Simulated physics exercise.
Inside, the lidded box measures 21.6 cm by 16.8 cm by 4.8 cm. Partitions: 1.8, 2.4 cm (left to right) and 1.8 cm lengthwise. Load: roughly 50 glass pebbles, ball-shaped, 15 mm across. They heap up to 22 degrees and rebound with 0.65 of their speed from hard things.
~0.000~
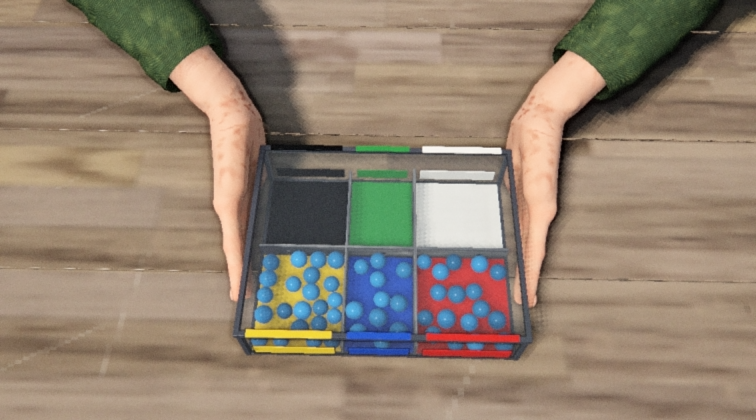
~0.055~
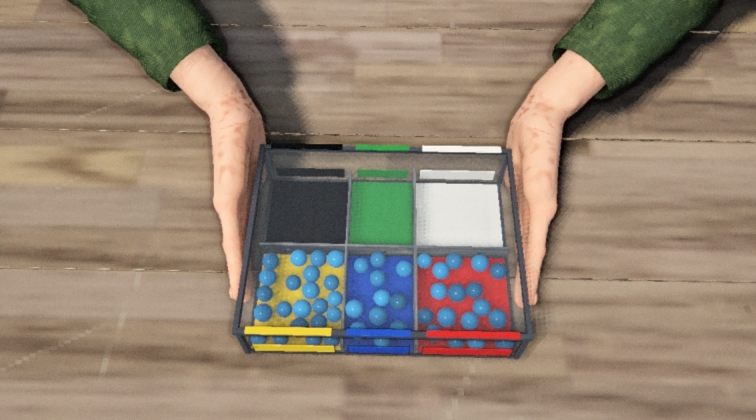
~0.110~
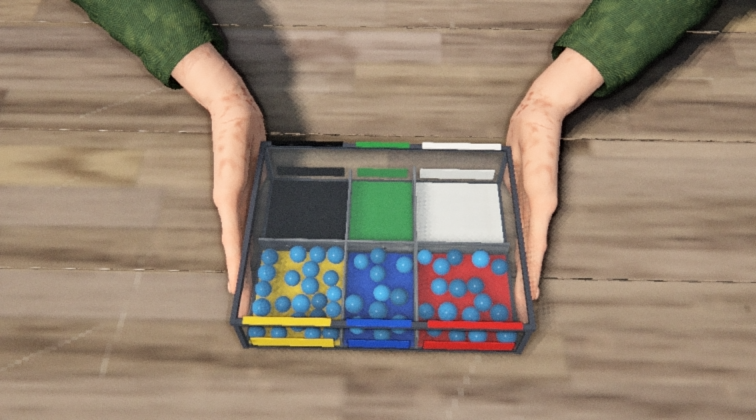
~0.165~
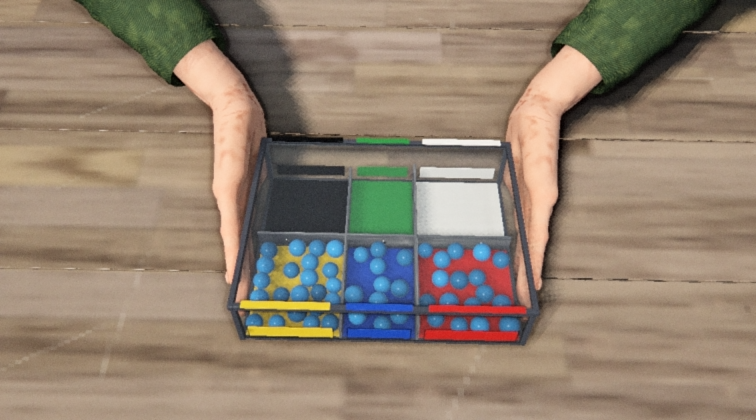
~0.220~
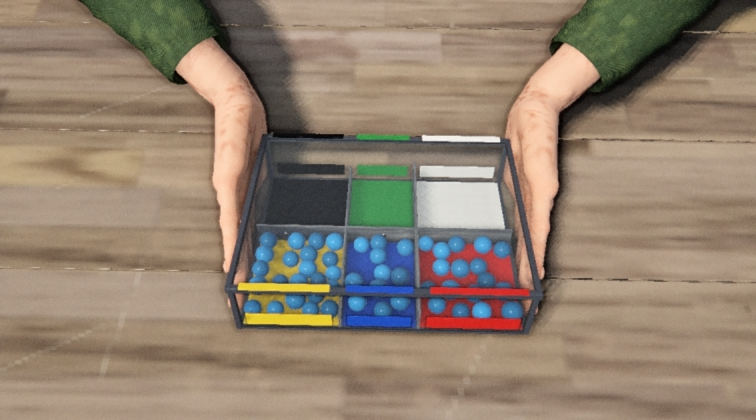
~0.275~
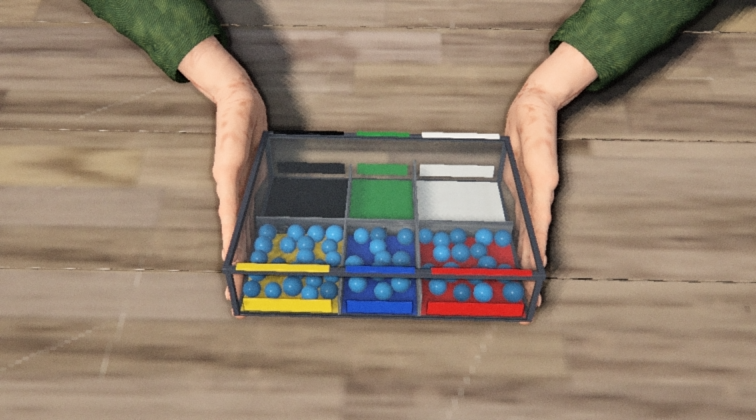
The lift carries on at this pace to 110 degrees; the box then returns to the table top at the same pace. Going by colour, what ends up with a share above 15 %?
Red no, blue no, green yes, yellow no, white yes, black yes.
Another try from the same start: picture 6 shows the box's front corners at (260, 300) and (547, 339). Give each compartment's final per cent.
Red 65; blue 5; green 0; yellow 0; white 30; black 0.
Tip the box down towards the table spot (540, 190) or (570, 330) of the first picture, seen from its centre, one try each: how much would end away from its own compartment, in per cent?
About 80 and 60 per cent.
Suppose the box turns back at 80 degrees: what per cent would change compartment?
Some 10 per cent.
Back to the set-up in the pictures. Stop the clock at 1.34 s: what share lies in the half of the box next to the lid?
Some 90 per cent.
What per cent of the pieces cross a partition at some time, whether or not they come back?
About 100 per cent.
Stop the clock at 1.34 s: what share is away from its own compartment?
About 70 per cent.
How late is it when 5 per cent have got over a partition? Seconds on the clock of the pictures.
At about 1.25 s.
After 1.34 s, tilt 110 degrees; red 10 %, green 20 %, yellow 20 %, white 20 %, black 30 %.
After 2.05 s, tilt 49 degrees; green 30 %, white 30 %, black 40 %.
After 2.80 s, tilt 0 degrees; green 30 %, white 35 %, black 40 %.
In the end, at 3.7 s, red 0 %, blue 0 %, green 30 %, yellow 0 %, white 35 %, black 40 %.
